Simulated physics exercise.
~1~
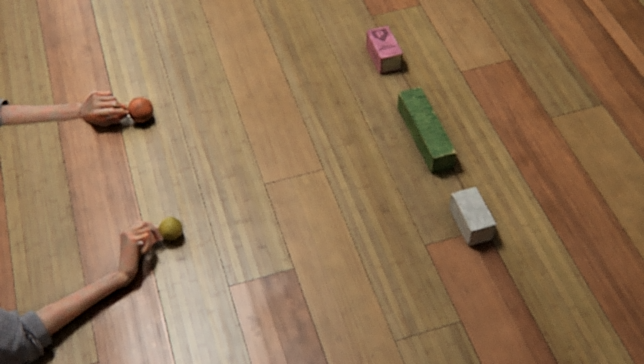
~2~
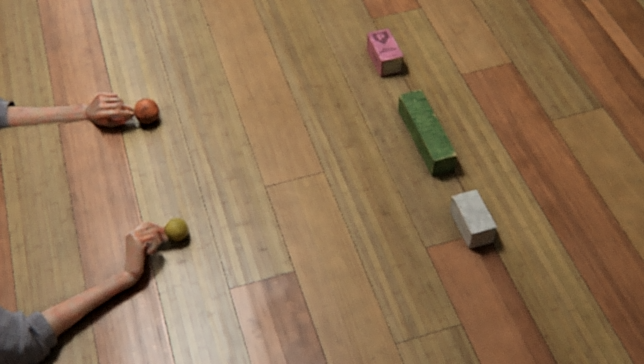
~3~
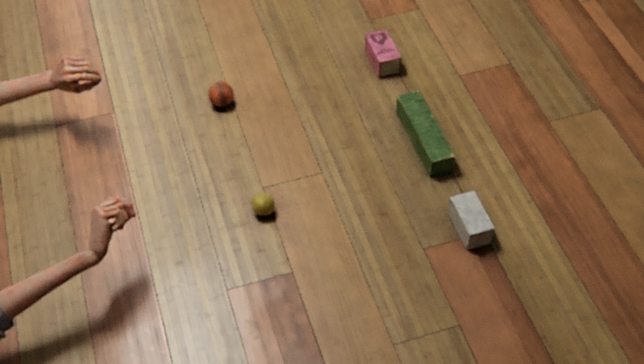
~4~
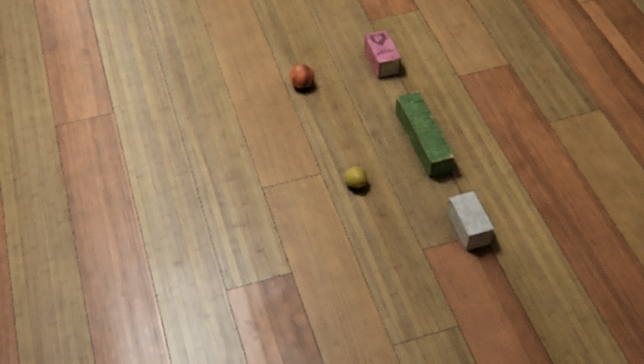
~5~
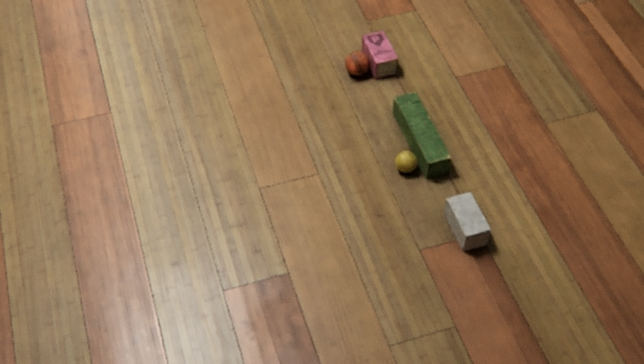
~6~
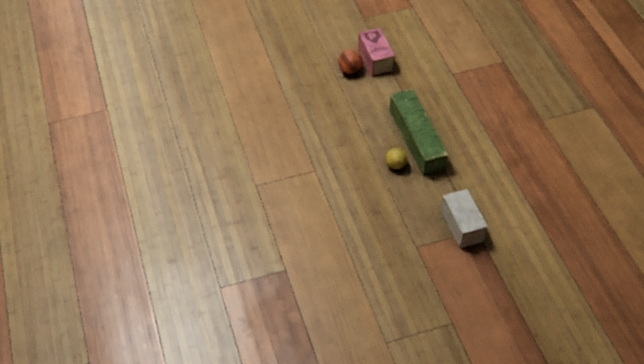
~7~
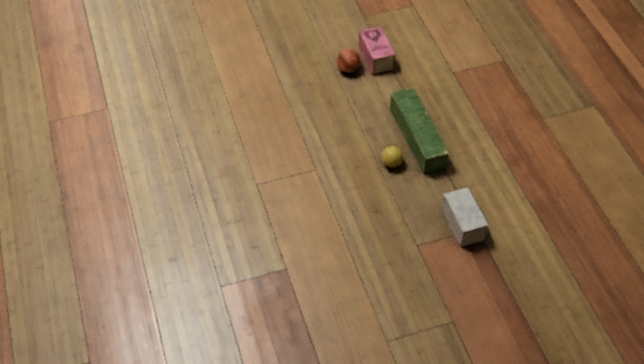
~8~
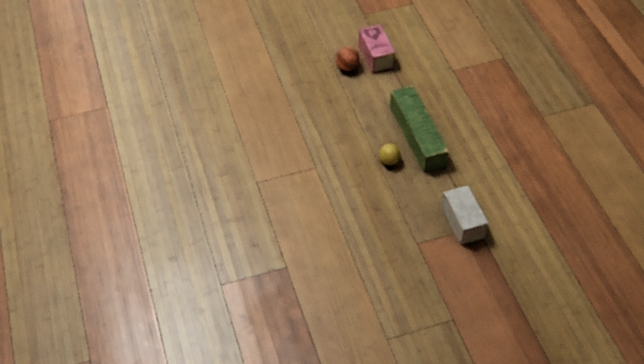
On a wooden plank floor, two hands rolled an orange ball and a yellow lemon to the right toward a pink book, a green block and a white block, but each hit something in the row, came back slightly and stopped short of the gaps.
